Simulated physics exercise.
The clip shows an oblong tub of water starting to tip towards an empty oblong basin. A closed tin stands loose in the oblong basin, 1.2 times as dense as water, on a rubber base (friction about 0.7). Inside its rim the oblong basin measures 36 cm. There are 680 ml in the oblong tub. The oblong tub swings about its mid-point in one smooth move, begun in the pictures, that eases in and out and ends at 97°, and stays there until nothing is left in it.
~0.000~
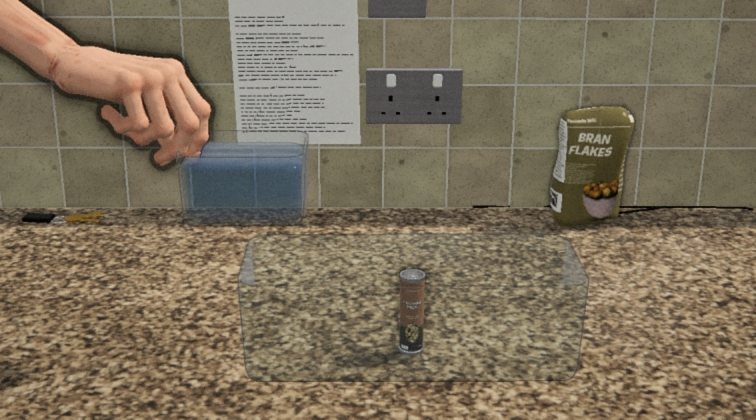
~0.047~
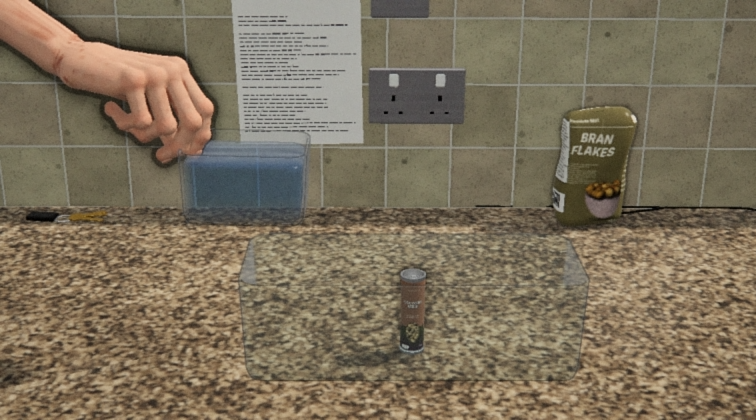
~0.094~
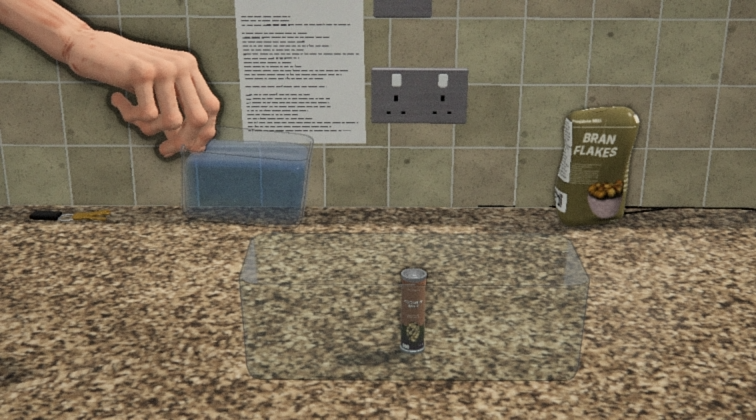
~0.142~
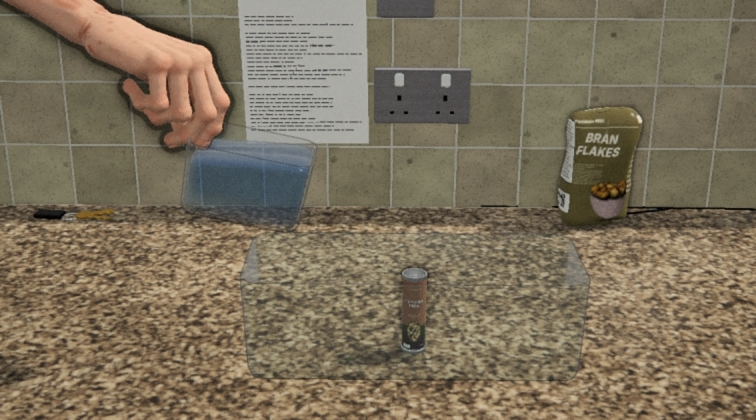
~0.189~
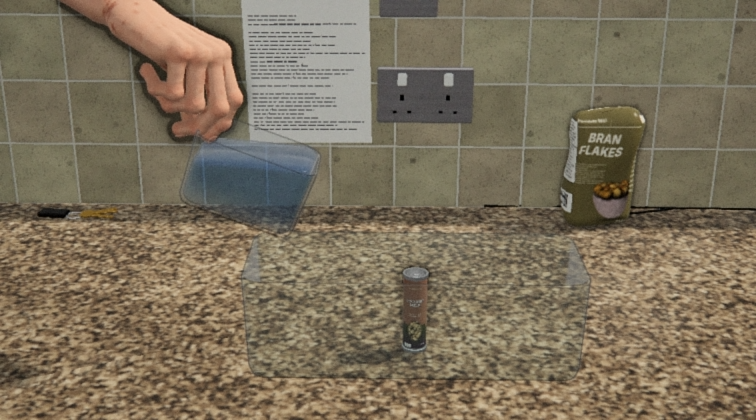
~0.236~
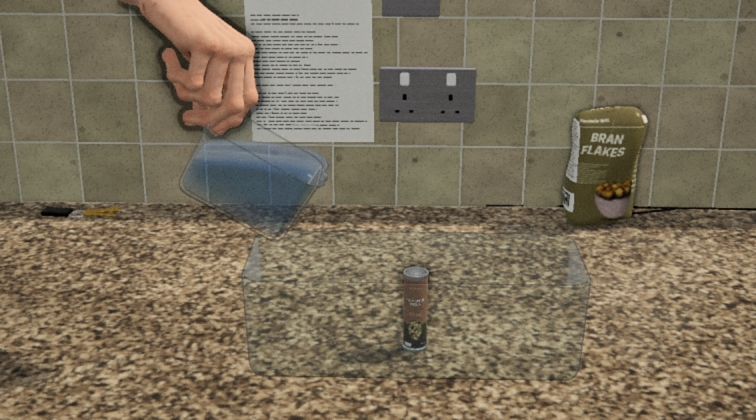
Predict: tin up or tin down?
It stays up.
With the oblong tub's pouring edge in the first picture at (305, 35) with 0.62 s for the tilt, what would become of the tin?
Then it topples.
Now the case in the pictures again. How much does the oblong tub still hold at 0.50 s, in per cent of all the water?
About 32 per cent.
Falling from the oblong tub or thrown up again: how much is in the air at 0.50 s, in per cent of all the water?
Some 28 per cent.
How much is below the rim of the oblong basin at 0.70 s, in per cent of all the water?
About 88 per cent.
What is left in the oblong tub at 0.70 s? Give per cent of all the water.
About 8 per cent.
After 0.50 s the tilt is 88° and 32 per cent is still to pour; the tin stands where it began.
After 0.70 s the tilt is 97° and 8 per cent is still to pour; the tin stands where it began.
After 0.90 s the tilt is 97° and 2 per cent is still to pour; the tin stands where it began.
After 1.12 s the tilt is 97° and 0 per cent is still to pour; the tin stands where it began.
In the end the tin stands where it began.
